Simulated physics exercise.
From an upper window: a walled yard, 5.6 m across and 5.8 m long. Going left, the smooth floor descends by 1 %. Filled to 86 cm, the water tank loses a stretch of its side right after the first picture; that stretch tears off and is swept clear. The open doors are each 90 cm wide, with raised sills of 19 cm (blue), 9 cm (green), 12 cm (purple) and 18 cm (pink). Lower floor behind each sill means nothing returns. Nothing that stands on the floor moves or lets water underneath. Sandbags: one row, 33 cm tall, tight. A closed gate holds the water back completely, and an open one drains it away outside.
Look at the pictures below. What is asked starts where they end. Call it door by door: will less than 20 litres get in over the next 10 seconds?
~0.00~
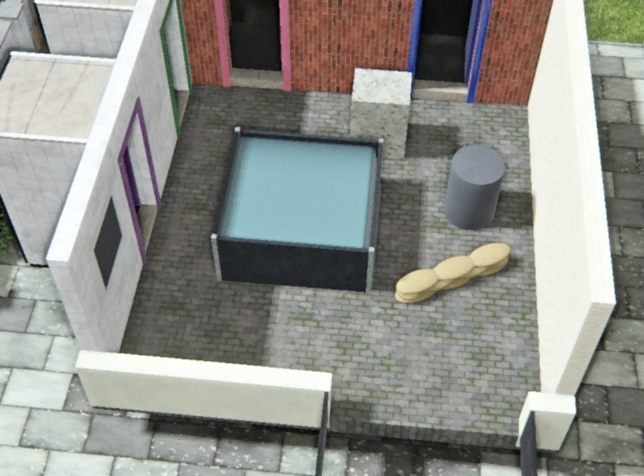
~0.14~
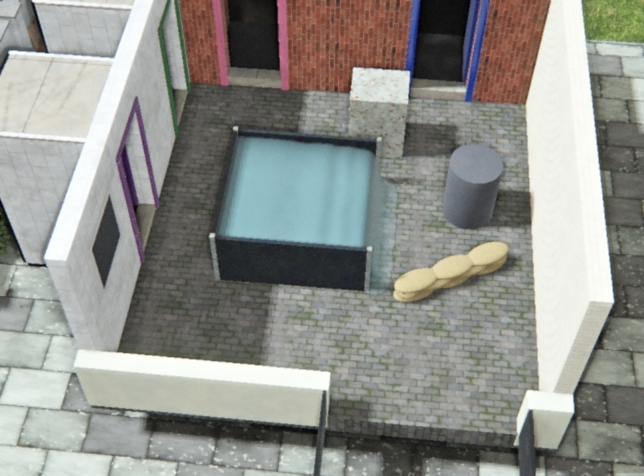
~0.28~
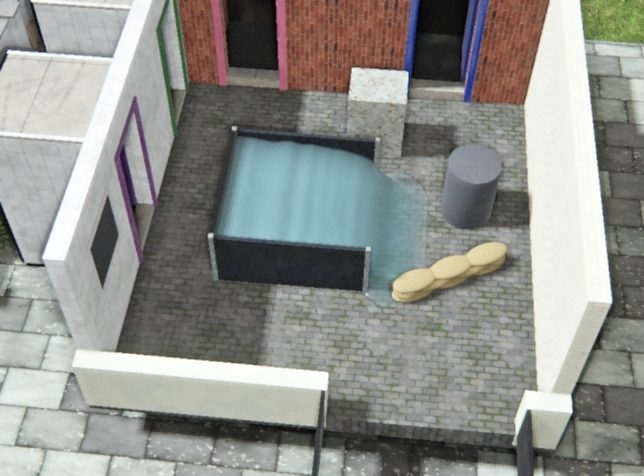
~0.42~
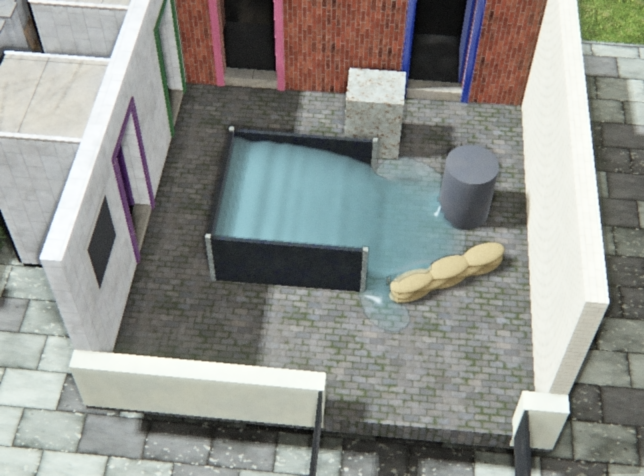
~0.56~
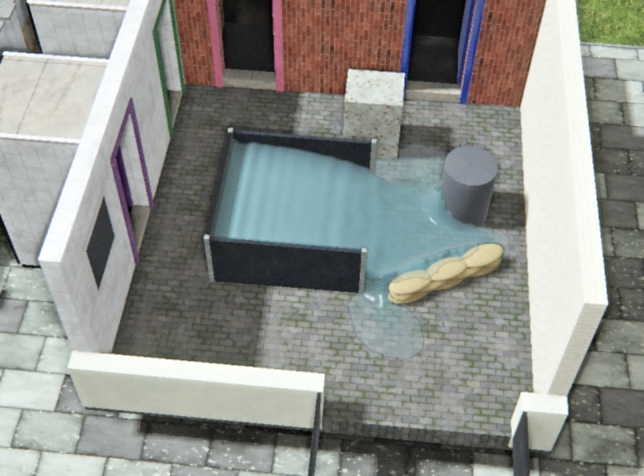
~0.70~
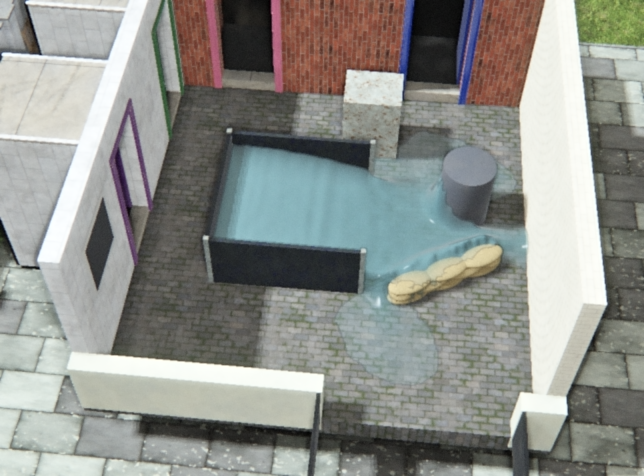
Blue door - no, 20 litres or more; green door - no, 20 litres or more; purple door - yes, less; pink door - yes, less.
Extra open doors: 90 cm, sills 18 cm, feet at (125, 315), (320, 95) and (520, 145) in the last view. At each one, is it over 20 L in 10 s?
The first one doesn't reach it, the second one doesn't reach it, and the third one exceeds it.
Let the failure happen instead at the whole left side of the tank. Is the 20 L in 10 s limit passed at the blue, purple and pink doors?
Door blue stays within, door purple goes beyond, door pink goes beyond.
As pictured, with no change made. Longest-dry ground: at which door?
The answer is the purple door.
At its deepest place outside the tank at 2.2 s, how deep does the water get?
Around 48 centimetres deep.
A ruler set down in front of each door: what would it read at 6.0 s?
Door by door, in cm: Blue reads 13, green reads 17, purple reads 6, pink reads 5.
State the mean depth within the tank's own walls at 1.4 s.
I'd put the average depth near 40 cm.
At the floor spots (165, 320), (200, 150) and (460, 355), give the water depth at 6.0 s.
4, 14, 3 cm.
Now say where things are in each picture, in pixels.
The water tank at (301, 191) is whole and still, 86 cm deep, in the first frame.
The front is at (380, 181), 1.1 m from the gap at (371, 219); 0.5 m2 of floor is under water; 86 cm left at the back of the water tank, in the second frame.
The front is at (403, 177), 1.3 m from the gap at (369, 223); 1.5 m2 of floor is under water; 86 cm left at the back of the water tank, in the third frame.
Water pours out at (366, 225) and has run 1.6 m, to (424, 167); typically 17 cm deep outside, 82 cm at the water tank's back, in the fourth frame.
The front is at a hidden place, 2.1 m from the gap at (365, 227); 4.2 m2 of floor is under water; 73 cm left at the back of the water tank, in the fifth frame.
Water pours out at (364, 228) and has run 2.6 m, to (507, 175); typically 10 cm deep outside, 74 cm at the water tank's back, in the sixth frame.
After 1.4 s water covers 40 % of the floor and is deepest (58 cm) near (526, 243); blue door not reached, green door not reached, purple door not reached, pink door not reached.
After 2.2 s water covers 50 % of the floor and is deepest (48 cm) near (509, 121); blue door 34 cm at the sill, 10 L in, green door not reached, purple door not reached, pink door not reached.
After 3.5 s water covers 70 % of the floor and is deepest (29 cm) near (410, 106); blue door 30 cm at the sill, 89 L in, green door 3 cm at the sill, 0 L in, purple door not reached, pink door 5 cm at the sill, 0 L in.
After 6.0 s water covers 85 % of the floor and is deepest (22 cm) near (413, 274); blue door 13 cm at the sill, 114 L in, green door 17 cm at the sill, 130 L in, purple door 6 cm at the sill, 0 L in, pink door 5 cm at the sill, 0 L in.
After 10.0 s water covers 95 % of the floor and is deepest (13 cm) near (128, 294); blue door 11 cm at the sill, 115 L in, green door 10 cm at the sill, 196 L in, purple door 6 cm at the sill, 0 L in, pink door 10 cm at the sill, 0 L in.
